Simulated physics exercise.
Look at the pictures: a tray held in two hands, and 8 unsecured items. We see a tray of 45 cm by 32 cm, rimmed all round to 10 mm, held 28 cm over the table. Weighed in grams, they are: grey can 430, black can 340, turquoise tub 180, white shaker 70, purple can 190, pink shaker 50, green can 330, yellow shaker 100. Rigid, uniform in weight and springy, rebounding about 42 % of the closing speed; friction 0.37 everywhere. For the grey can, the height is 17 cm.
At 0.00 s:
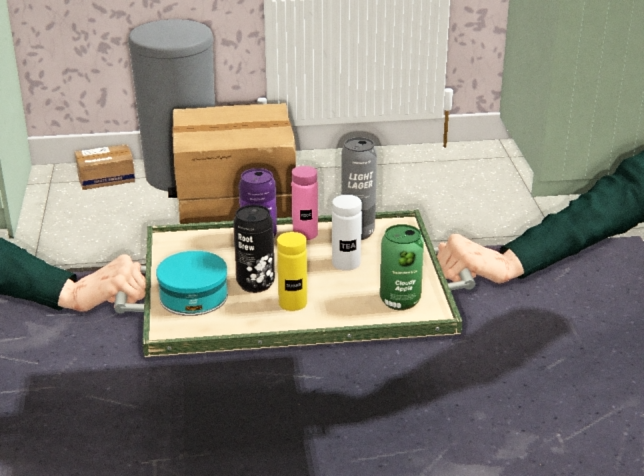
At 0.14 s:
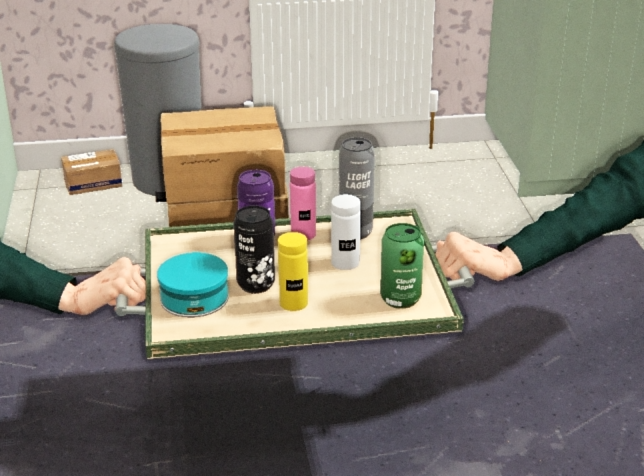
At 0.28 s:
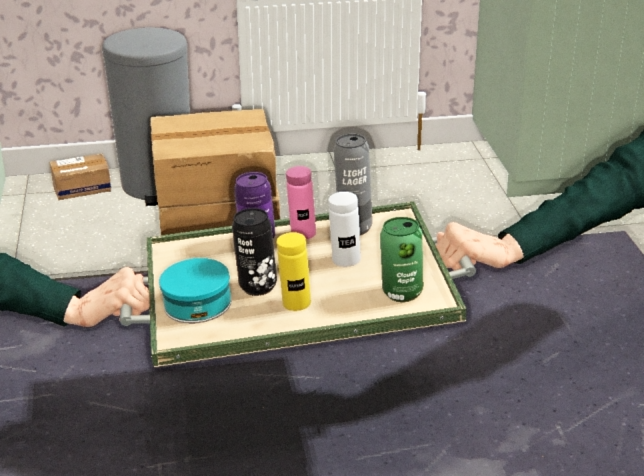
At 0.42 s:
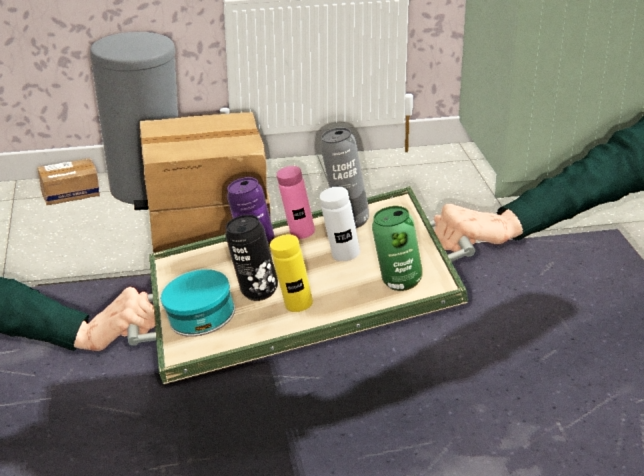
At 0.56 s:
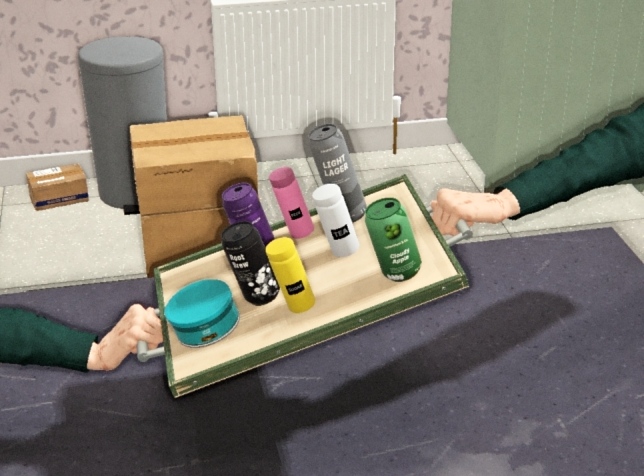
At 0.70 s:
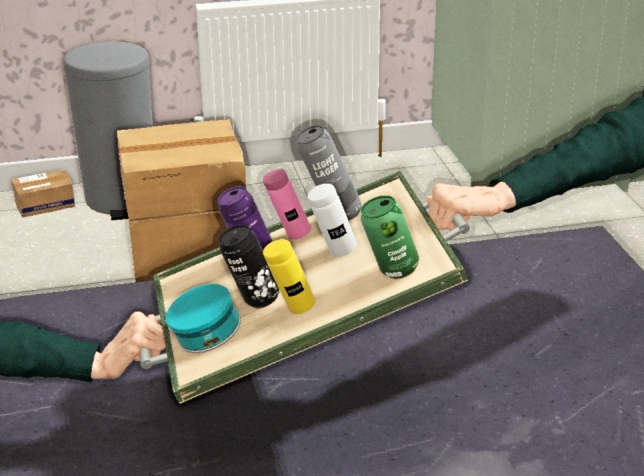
Two hands in dark green sleeves grip the handles of a green-rimmed tray above a dark surface, seen from slightly above in a room with a radiator, grey bin and cardboard boxes. On it, a turquoise tub sits left, black, purple and grey cans and pink, yellow and white shakers stand around the middle, and a green can stands right. The tray starts level, then its left side dips steadily while the background drifts left.
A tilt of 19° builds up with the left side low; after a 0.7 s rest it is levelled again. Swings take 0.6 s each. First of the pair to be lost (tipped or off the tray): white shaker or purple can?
Of the two named, the second goes sooner.
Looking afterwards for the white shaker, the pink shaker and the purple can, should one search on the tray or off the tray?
Final state - the white shaker stays within bounds; the pink shaker ends out of bounds; the purple can ends out of bounds.
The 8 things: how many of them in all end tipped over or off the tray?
It comes to 3.
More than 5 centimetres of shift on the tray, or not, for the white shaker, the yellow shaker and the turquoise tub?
In short, the white shaker stays close to home, the yellow shaker stays close to home, the turquoise tub stays close to home.
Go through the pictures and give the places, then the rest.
Tray level; white shaker (347, 233); purple can (258, 207), in the first picture.
Tray level; turquoise tub (194, 285); pink shaker (303, 203), in the second picture.
Tray at 3°, left edge down; green can (402, 260); yellow shaker (294, 272), in the third picture.
Tray at 11°, left edge down; grey can (345, 180); black can (252, 259), in the fourth picture.
Tray at 17°, left edge down; turquoise tub (203, 313); pink shaker (292, 203), in the fifth picture.
Tray at 19°, left edge down; white shaker (333, 220); purple can (245, 224), in the sixth picture.
By 1.10 s, tray at 19°, left edge down; pink shaker now off the tray; purple can rocked 72° off its seat near (184, 254); grey can on its side.
By 1.30 s, tray at 19°, left edge down; purple can now off the tray; grey can on its side.
By 1.50 s, tray at 18°, left edge down; grey can on its side; turquoise tub 2 cm from its spot.
By 1.80 s, tray at 4°, left edge down; grey can on its side; turquoise tub 2 cm from its spot.
When it is over (2.7 s), off the tray, purple can and pink shaker; lying over on the tray, grey can; the other 5 within 5 cm of the start. End places, in pixels of the last picture, white shaker near (345, 232), purple can near (112, 341). White shaker was never lost; purple can went at 1.02 s.
